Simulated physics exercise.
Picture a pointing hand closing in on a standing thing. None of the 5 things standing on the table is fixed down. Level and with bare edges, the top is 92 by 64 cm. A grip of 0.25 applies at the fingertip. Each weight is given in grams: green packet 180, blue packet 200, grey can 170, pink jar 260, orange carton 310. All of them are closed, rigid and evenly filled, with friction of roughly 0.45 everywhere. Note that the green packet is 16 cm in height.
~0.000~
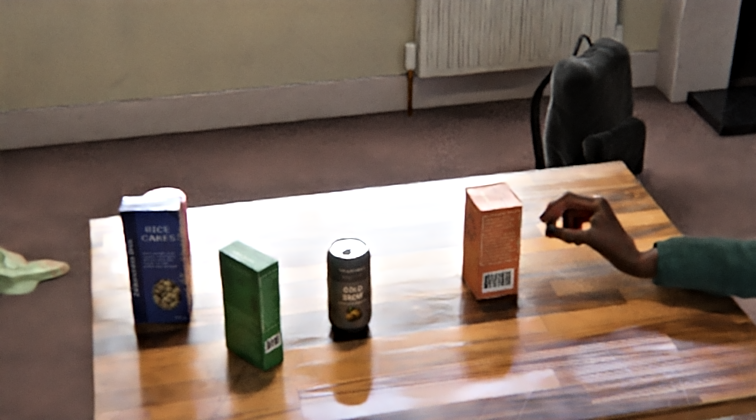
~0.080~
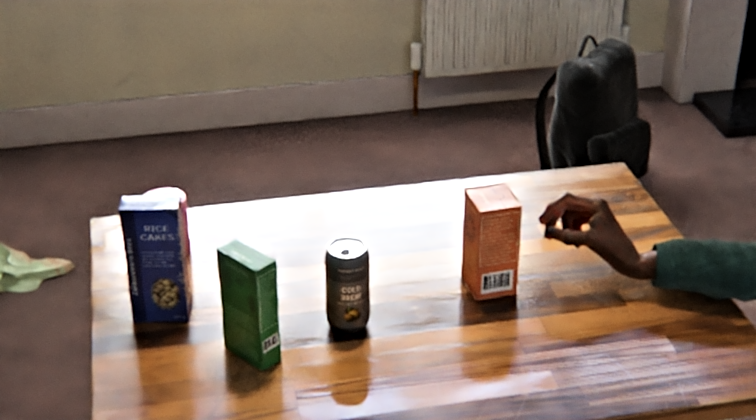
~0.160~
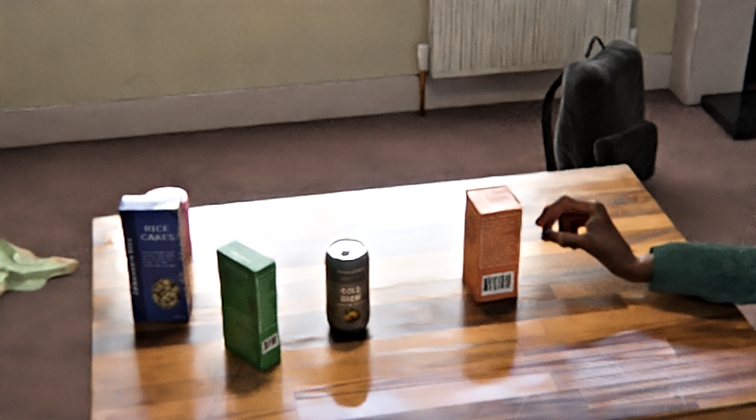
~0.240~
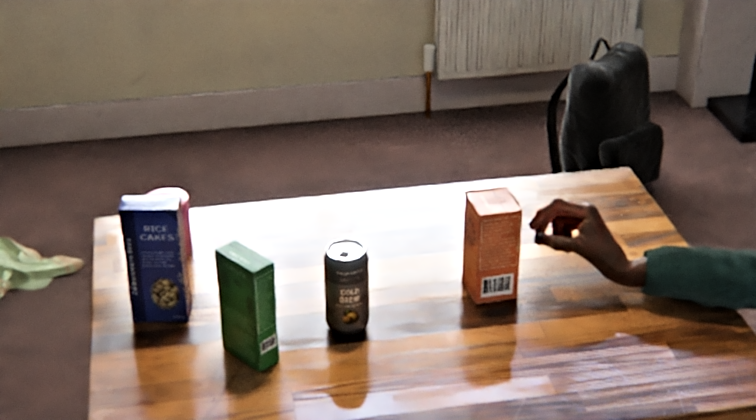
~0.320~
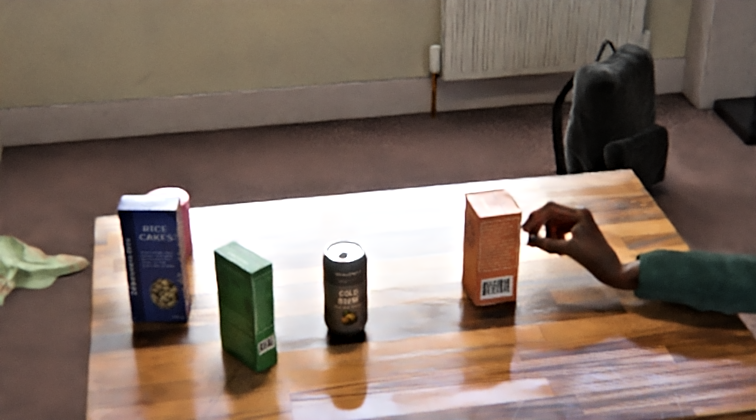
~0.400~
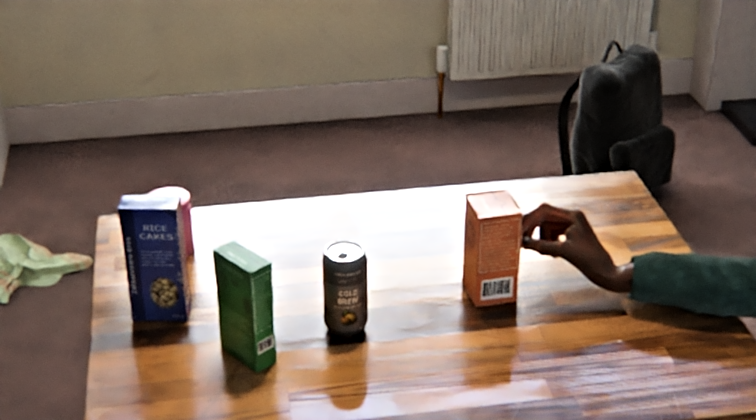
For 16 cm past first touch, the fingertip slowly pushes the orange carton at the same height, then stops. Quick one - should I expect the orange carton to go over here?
Yes, it will go over.
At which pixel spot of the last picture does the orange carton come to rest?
Near (413, 283).
After 0.90 s, hand has come 10 cm; orange carton 46° off upright near (447, 254).
After 1.00 s, hand has come 12 cm; orange carton on its side near (419, 277).
In the end (2.3 s), toppled on the table, orange carton; the other 4 under 5 cm from the start. At the end, from the last picture's camera, orange carton near (413, 283).
